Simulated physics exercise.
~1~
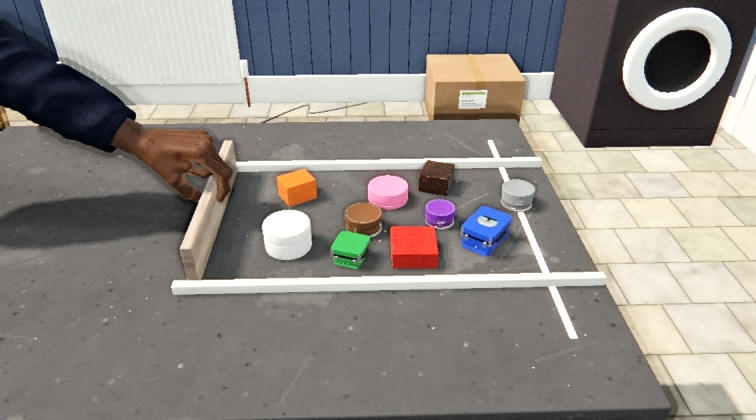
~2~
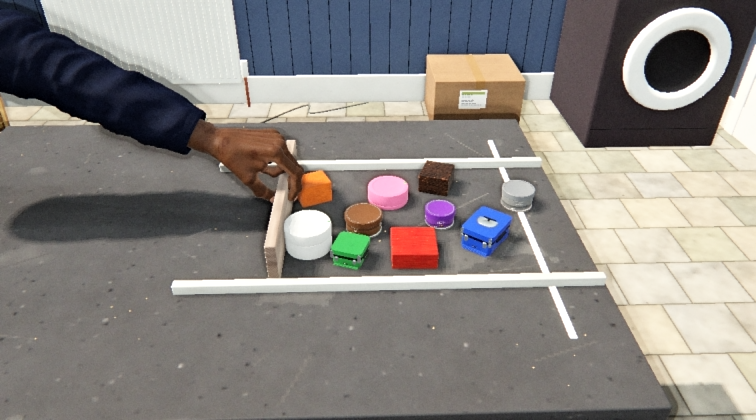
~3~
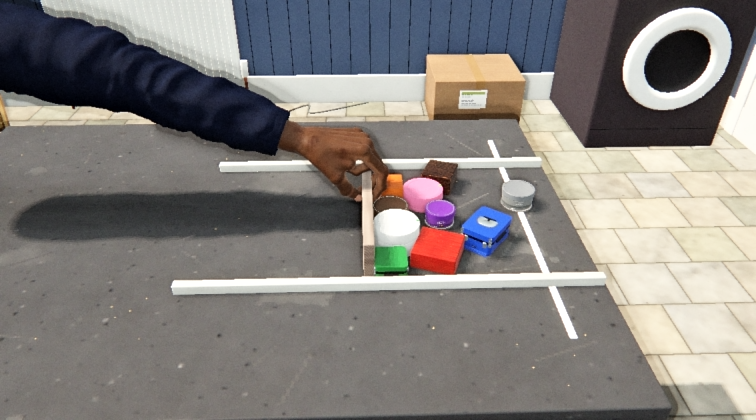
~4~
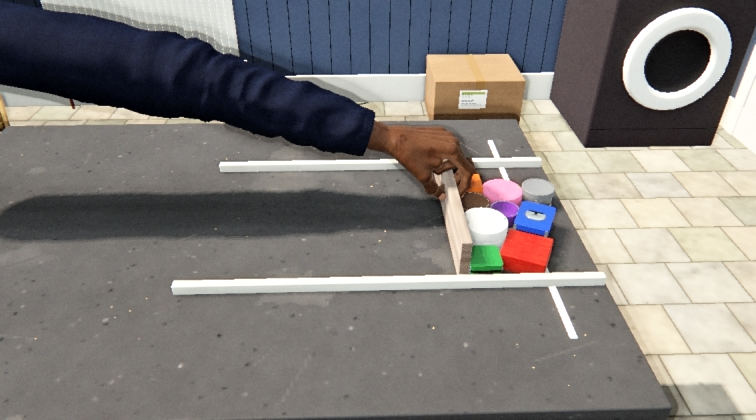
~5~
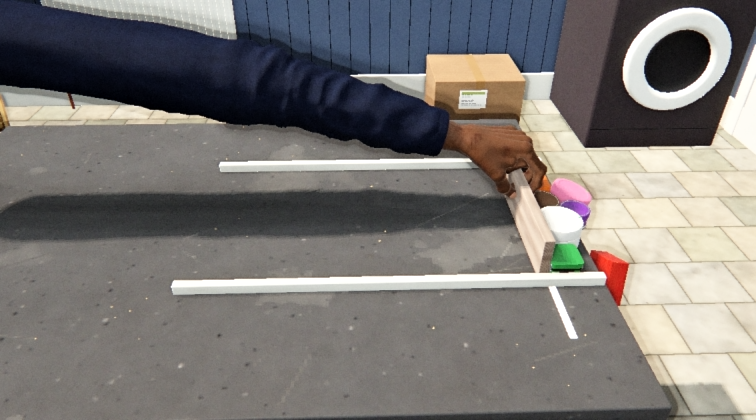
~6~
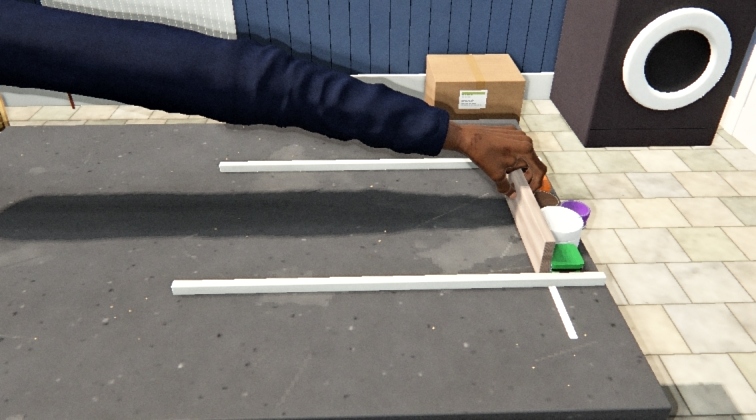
Hand pushing a wooden board along a tabletop channel, sweeping colourful blocks and lids rightward until several drop off the edge.
